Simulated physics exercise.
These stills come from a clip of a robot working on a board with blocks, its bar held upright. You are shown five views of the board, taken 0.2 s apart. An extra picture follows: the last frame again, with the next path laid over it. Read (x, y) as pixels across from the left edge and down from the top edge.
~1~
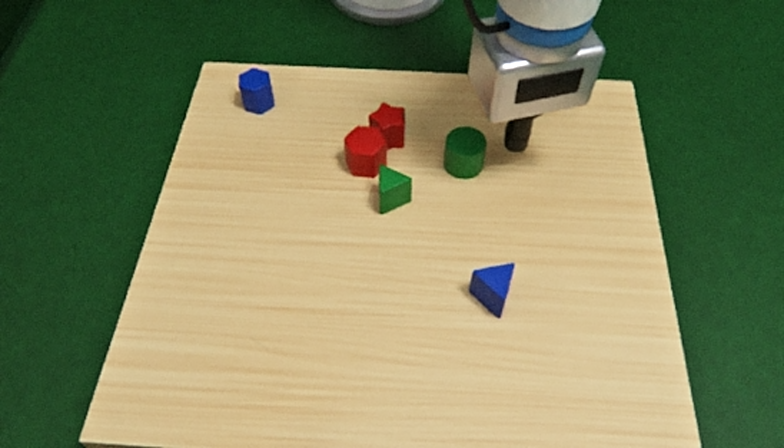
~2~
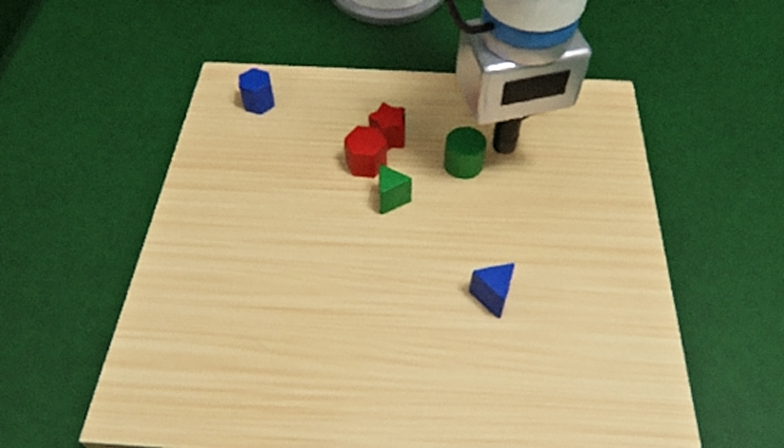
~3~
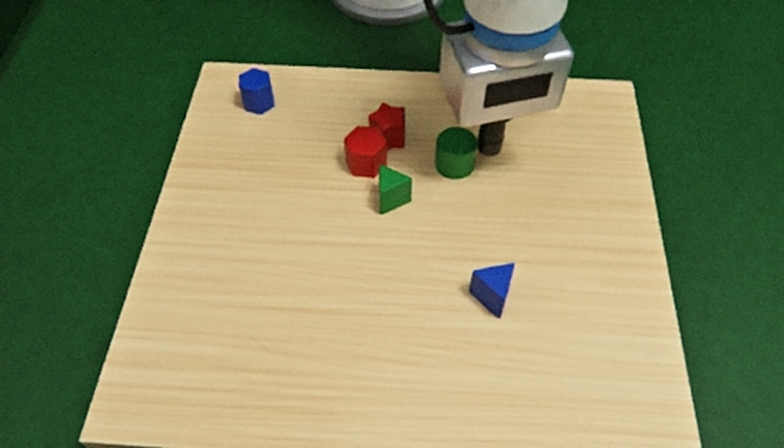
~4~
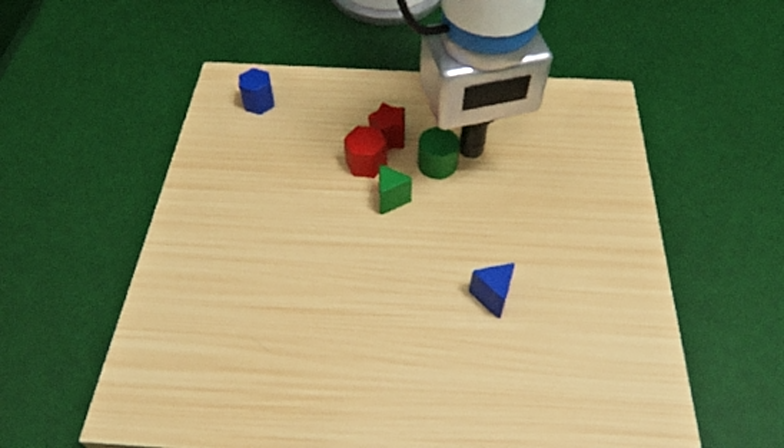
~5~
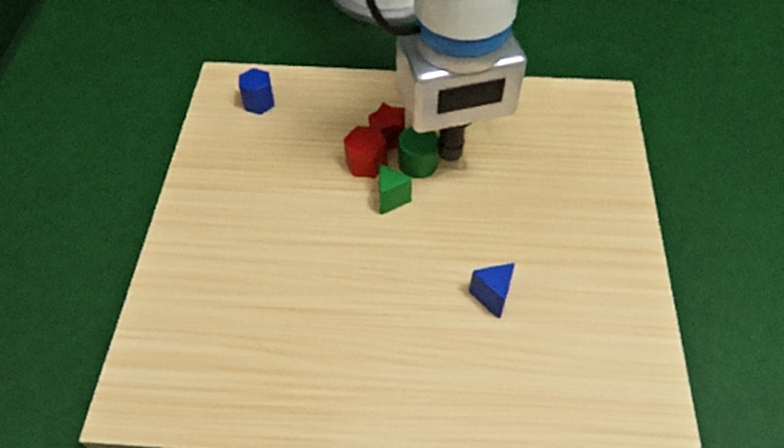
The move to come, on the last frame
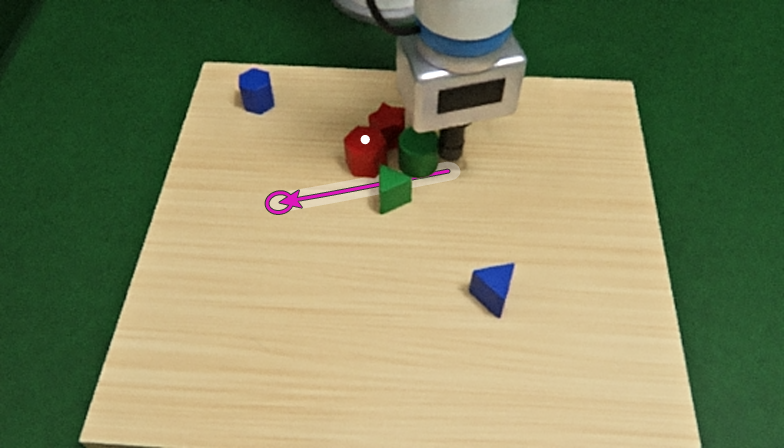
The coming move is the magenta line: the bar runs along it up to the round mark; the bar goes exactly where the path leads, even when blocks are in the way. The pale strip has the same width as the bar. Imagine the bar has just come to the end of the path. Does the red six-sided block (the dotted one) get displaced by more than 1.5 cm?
Yes, that is what happens.
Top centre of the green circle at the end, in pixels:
(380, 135)
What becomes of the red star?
It is carried off its spot.
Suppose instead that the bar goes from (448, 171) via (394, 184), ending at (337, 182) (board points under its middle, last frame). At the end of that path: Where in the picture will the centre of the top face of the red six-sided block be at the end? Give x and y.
I predict (341, 132).
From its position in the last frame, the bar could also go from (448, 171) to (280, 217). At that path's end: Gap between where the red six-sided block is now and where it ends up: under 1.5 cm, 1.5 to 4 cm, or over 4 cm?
The block shifts between 1.5 and 4 cm.
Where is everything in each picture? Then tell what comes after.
In the first picture, bar tip (515, 145); block tops, red six-sided block (365, 140); red star (388, 115); green three-sided block (391, 178); green circle (466, 140).
In the second picture, bar (504, 146); blocks unchanged.
In the third picture, bar (489, 148); green circle (457, 141).
In the fourth picture, bar (471, 151); green circle (439, 141).
In the fifth picture, bar (450, 153); red six-sided block (365, 140); red star (388, 115); green three-sided block (391, 178); green circle (419, 140).
Path on the board, straight from (448, 171) to (279, 203); the dot is on the red six-sided block.
The first path, step by step. One third of the way, bar (392, 164); red six-sided block (340, 133), turned 45° anticlockwise; red star (384, 109), turned 15° clockwise; green circle (381, 135).
Two thirds of the way, bar (334, 175); red six-sided block (339, 133), turned 45° anticlockwise; red star (384, 108), turned 15° clockwise; green three-sided block (381, 180), turned 45° anticlockwise; green circle (380, 135).
At the end, bar (275, 185); red six-sided block (339, 133), turned 45° anticlockwise; red star (384, 108), turned 15° clockwise; green three-sided block (381, 180), turned 45° anticlockwise; green circle (380, 135).
